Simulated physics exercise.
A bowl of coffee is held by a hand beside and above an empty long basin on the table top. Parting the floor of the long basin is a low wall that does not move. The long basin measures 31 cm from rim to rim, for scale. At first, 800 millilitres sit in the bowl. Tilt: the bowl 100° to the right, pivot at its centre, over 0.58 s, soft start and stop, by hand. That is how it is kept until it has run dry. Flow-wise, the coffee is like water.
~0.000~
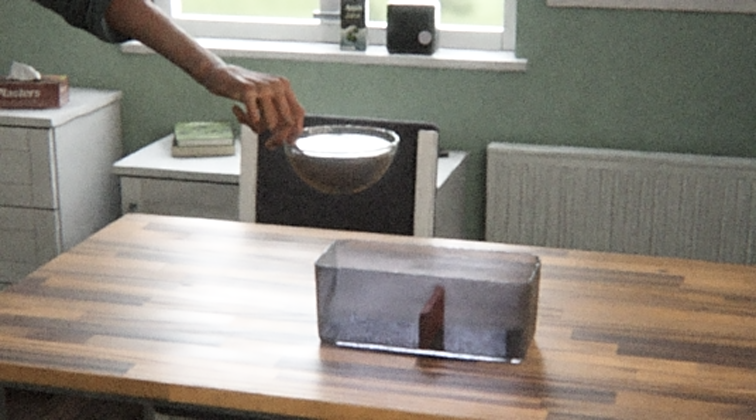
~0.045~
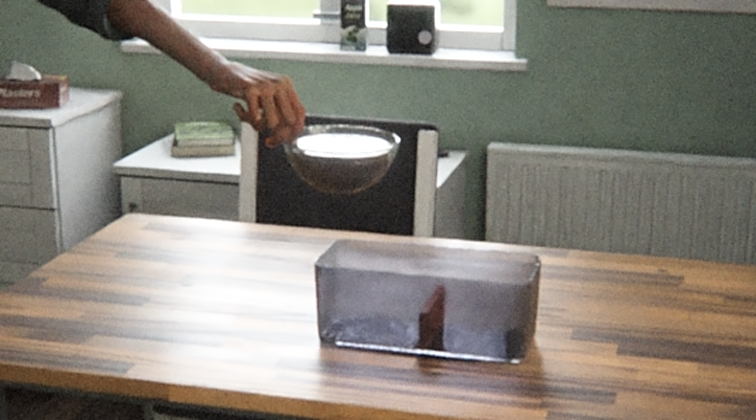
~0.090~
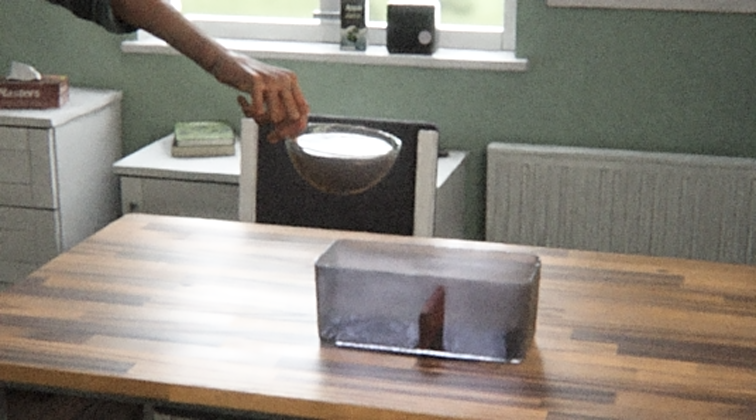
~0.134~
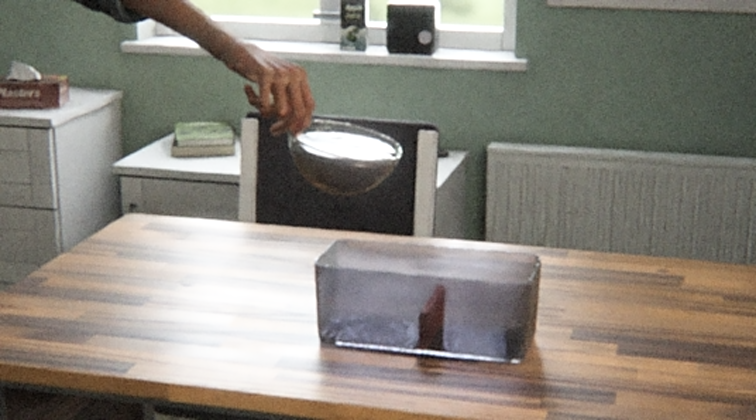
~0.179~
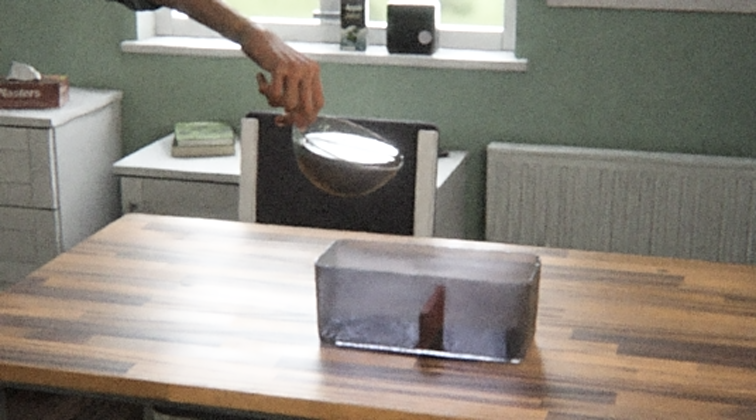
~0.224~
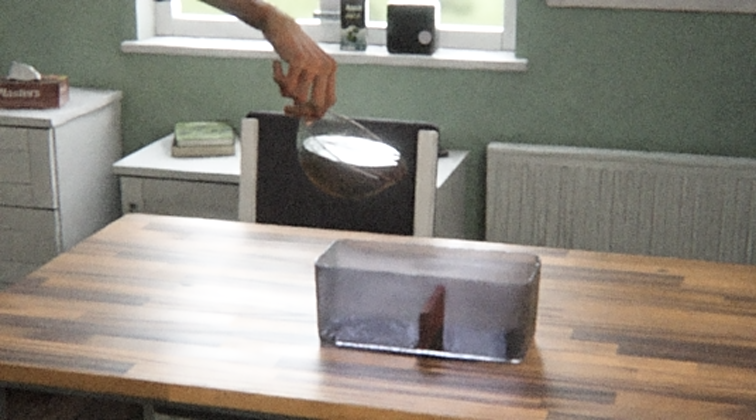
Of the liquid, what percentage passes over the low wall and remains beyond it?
The far part has about 39 per cent.
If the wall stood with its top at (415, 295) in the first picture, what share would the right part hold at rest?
Estimate: Close to 60 per cent.
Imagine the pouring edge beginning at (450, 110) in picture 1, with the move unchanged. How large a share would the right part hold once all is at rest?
Result then: Approx. 75 %.
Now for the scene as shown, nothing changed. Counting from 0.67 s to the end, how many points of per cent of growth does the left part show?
Close to 1% of the whole.
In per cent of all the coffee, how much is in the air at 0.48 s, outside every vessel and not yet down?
Close to 40 per cent, I'd say.
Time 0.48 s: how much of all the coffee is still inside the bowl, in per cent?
Around 10 in a hundred.
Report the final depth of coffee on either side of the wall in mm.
Depths at rest: Left around 22 mm, right around 18 mm.
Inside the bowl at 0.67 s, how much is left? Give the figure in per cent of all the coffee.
Close to 0 percent of the whole amount.
After 0.48 s the tilt is 93° and 9 per cent is still to pour, 17 is left of the wall and 33 right of it.
After 0.67 s the tilt is 100° and 0 per cent is still to pour, 50 is left of the wall and 36 right of it.
After 0.87 s the tilt is 100° and 0 per cent is still to pour, 51 is left of the wall and 39 right of it.
After 1.08 s the tilt is 100° and 0 per cent is still to pour, 51 is left of the wall and 39 right of it.
In the end 51 per cent lies left of the wall, 39 right of it and 9 outside.
